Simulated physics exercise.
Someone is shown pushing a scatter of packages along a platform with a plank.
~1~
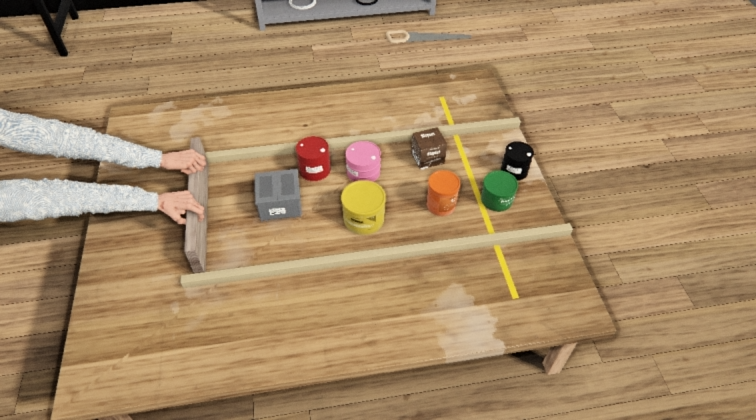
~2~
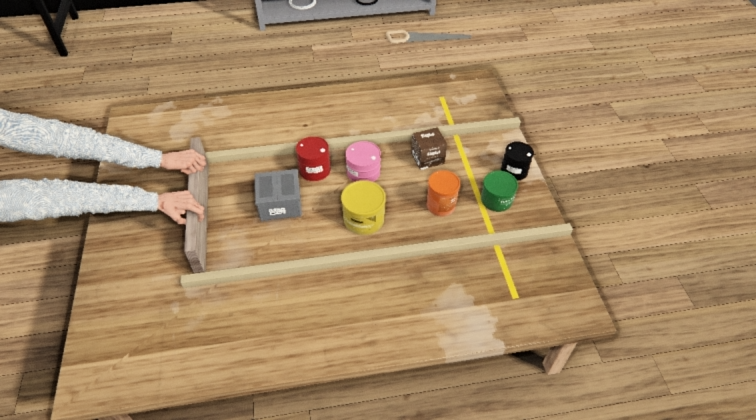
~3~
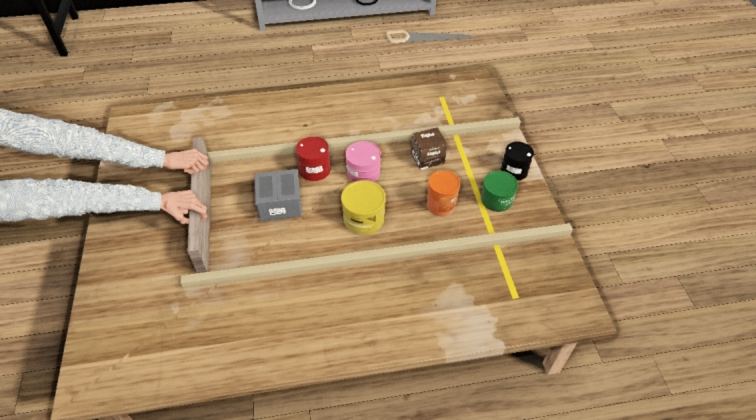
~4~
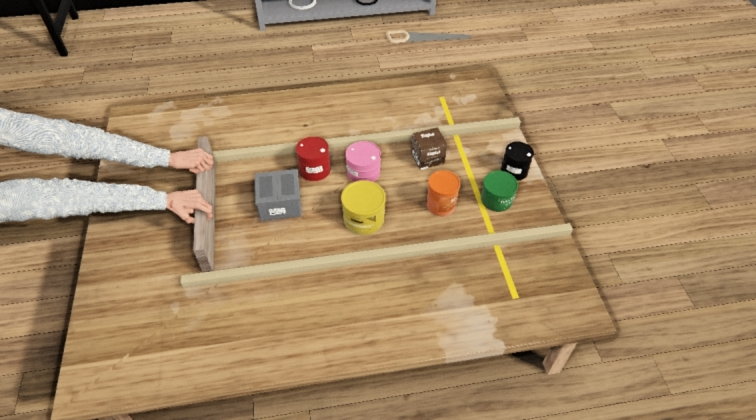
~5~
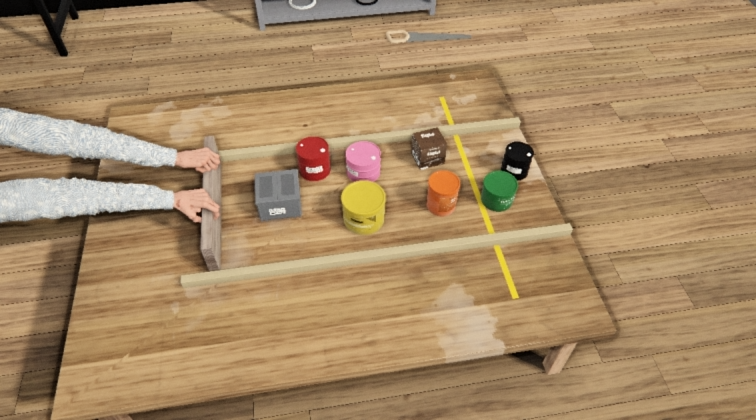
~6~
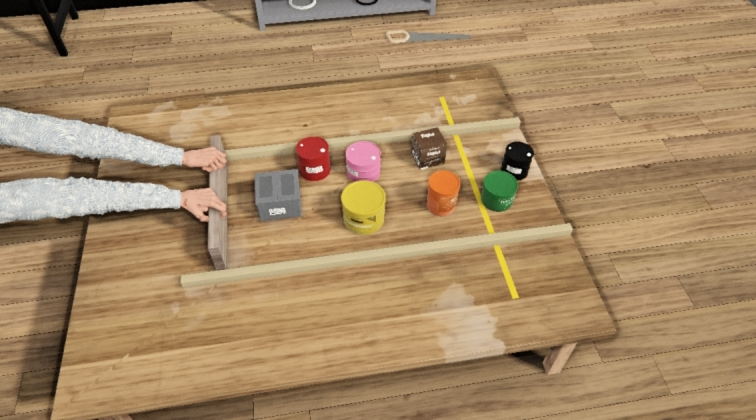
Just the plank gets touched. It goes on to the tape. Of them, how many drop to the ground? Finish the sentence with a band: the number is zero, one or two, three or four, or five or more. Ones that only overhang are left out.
The number is one or two.
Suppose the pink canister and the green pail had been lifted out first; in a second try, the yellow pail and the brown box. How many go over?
Well, the first time you'd get 0, and the next time 0.
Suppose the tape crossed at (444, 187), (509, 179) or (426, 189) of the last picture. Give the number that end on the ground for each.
Per try: 0; 5; 0.
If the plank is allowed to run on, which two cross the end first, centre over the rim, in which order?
The green pail first, the brown box second.
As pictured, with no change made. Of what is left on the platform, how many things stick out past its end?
Counting them gives 1.
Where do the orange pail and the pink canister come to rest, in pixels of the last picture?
(532, 179), and the other (505, 132).
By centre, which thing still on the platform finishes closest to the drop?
The brown box, it is.
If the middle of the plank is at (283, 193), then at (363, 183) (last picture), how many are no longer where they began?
I get 1 at the one place and 5 at the other.
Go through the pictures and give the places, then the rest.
The first picture shows black canister (517, 161); green pail (499, 192); brown box (429, 149); plank (198, 203); tape (473, 183).
The second picture shows green pail (499, 192); pink canister (363, 163).
The third picture shows brown box (429, 149); yellow pail (364, 208).
The fourth picture shows black canister (517, 161); orange pail (443, 194).
The fifth picture shows green pail (499, 192); red canister (314, 159).
The sixth picture shows black canister (517, 161); green pail (499, 192); brown box (429, 149); plank (219, 201); tape (473, 183).
Soon after, none off yet; black canister at rest near (517, 161); green pail at rest near (499, 192); brown box at rest near (429, 149).
In the end, the number that fall off is one or two; gone, green pail.
